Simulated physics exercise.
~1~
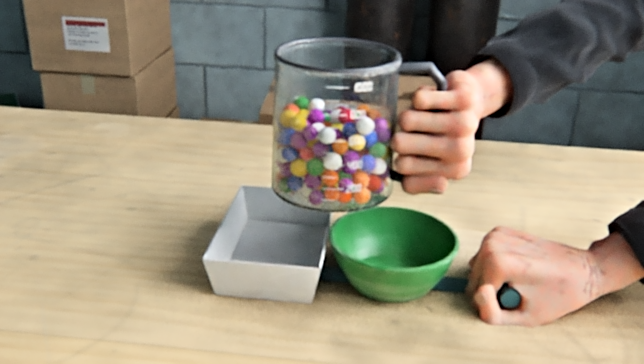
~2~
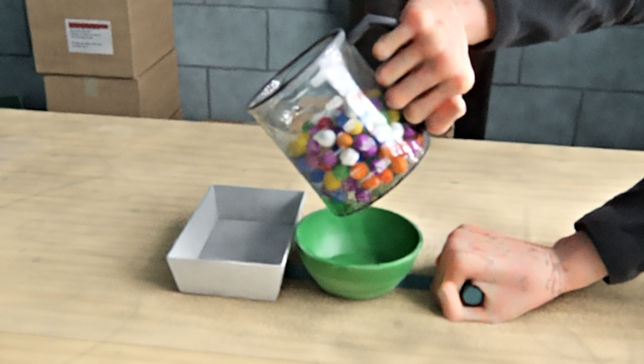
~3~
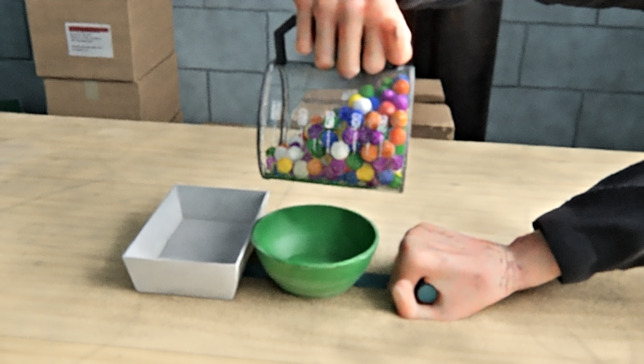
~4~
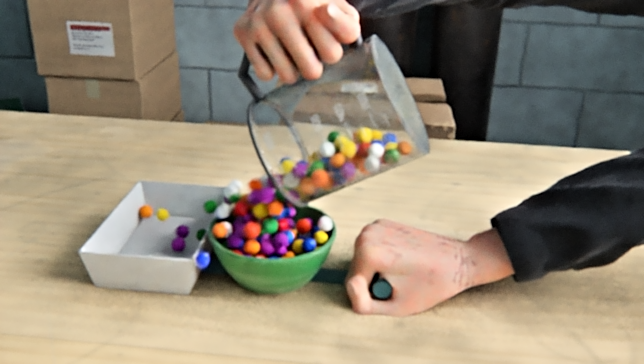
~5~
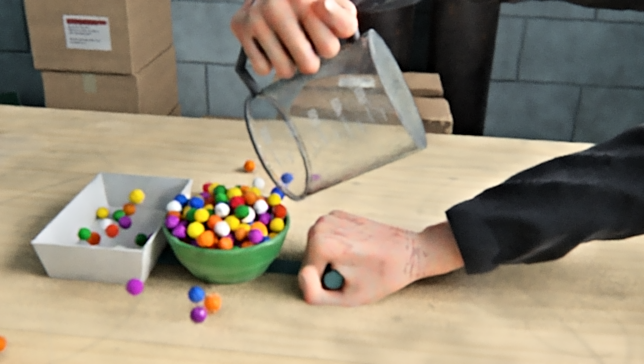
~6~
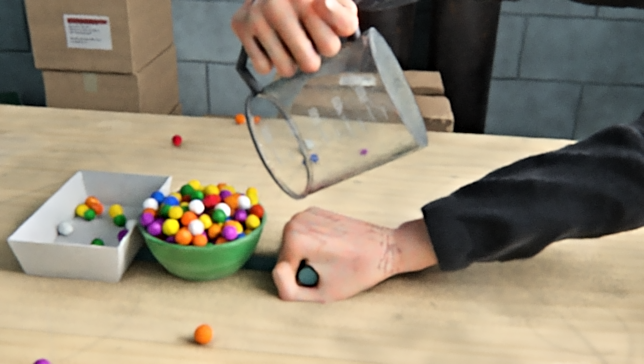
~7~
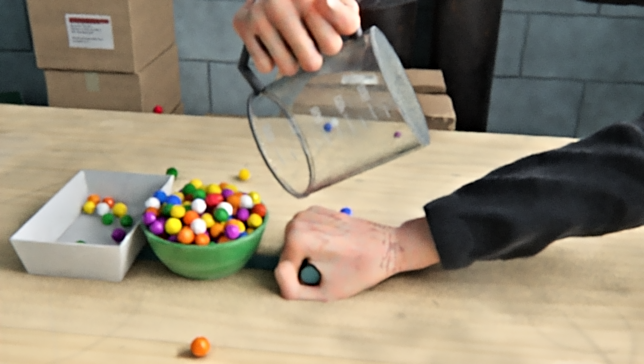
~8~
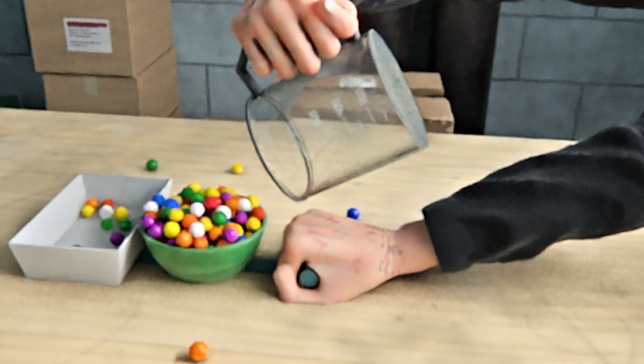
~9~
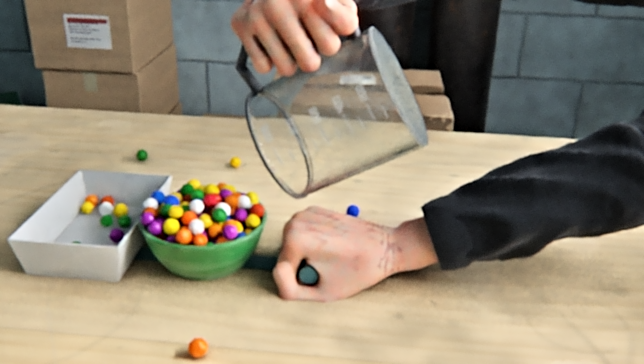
Hand tipping a clear jug of colourful marbles over a sliding green bowl and white tin, filling the bowl and scattering some.
